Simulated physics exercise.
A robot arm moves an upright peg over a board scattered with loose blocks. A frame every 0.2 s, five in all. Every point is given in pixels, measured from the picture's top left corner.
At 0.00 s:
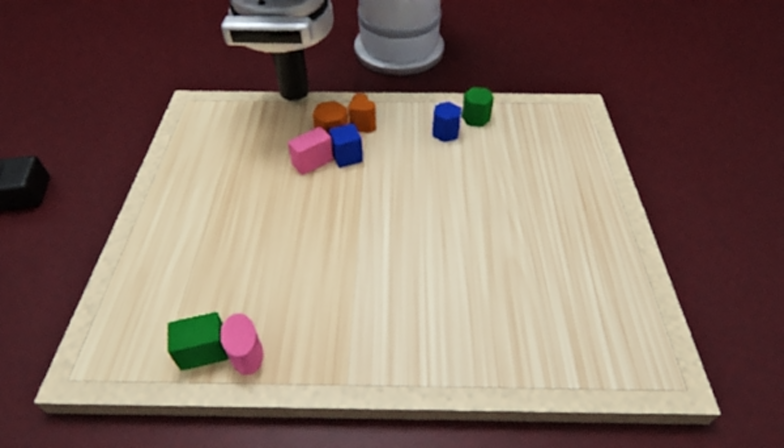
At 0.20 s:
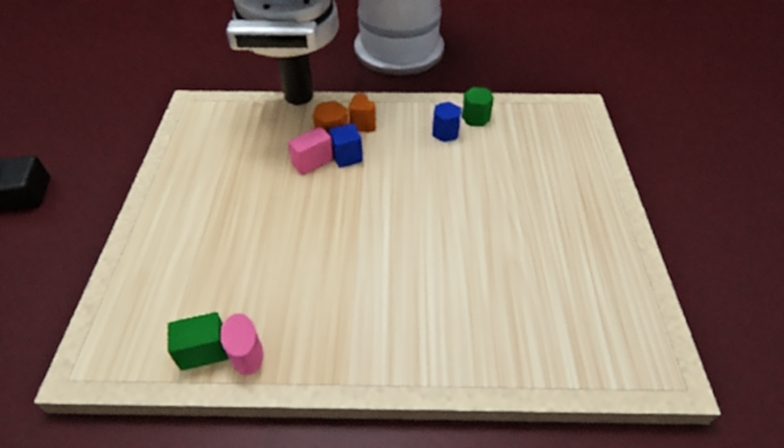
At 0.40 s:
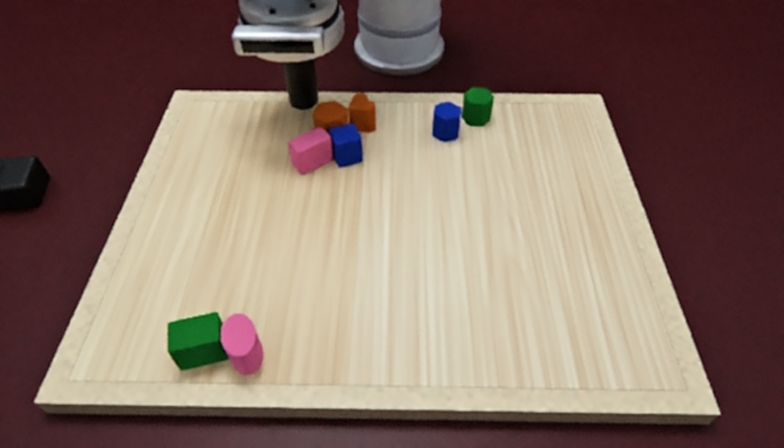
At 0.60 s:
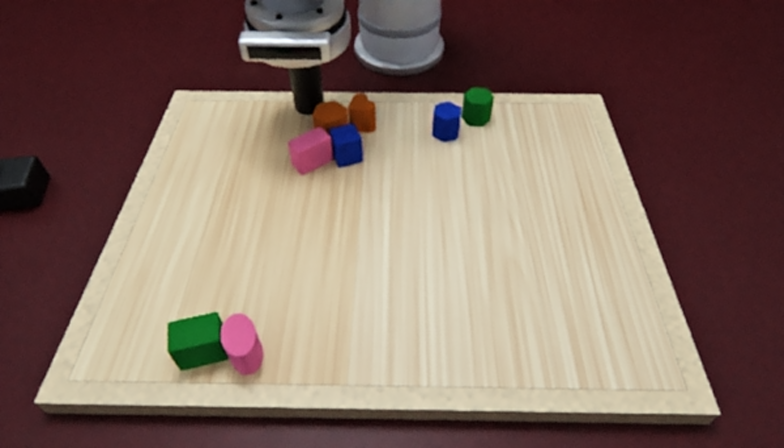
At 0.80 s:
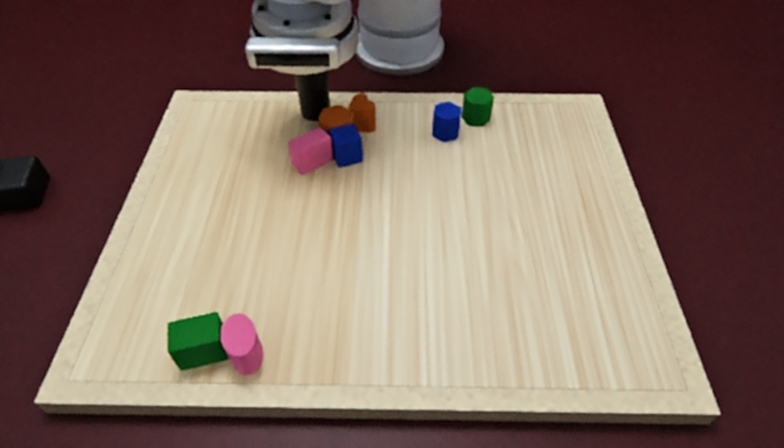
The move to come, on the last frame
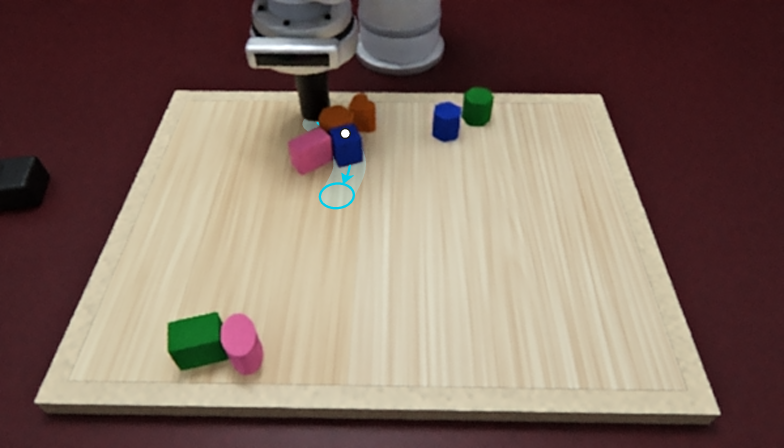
A pale wooden board lies on a dark maroon surface, seen from above its near edge by a still camera. Two orange blocks, a pink one and a blue one cluster near the far edge, with blue and green blocks to their right and a green and a pink block at near left. A robot arm eases its black peg slightly right and nearer, nudging one orange block slightly rightward.
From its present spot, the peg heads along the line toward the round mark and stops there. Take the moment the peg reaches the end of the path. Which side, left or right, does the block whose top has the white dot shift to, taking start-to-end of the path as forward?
Sideways, to the left.
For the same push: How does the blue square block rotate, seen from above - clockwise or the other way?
Direction: Anticlockwise.
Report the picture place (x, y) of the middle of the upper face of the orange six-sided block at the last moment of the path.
My best guess is (373, 169).
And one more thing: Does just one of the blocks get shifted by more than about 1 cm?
The answer is no.
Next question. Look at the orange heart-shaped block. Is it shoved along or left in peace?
It will remain on its spot.
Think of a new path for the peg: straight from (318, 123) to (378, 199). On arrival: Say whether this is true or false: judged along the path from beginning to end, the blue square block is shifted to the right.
My answer: False.
The drawn path runs from (318, 123) by way of (339, 142) and (350, 167) to (337, 196); the dot is on the blue square block.
On the path given first. One third of the way, peg (339, 132); orange six-sided block (360, 137); blue square block (368, 156).
Two thirds of the way, peg (349, 157); orange six-sided block (375, 159), turned 15° anticlockwise; blue square block (393, 178), turned 15° anticlockwise.
At the end, peg (336, 185); pink oblong not moved; orange six-sided block (373, 169), turned 50° anticlockwise; blue square block (403, 182), turned 30° anticlockwise; orange heart-shaped block not moved.
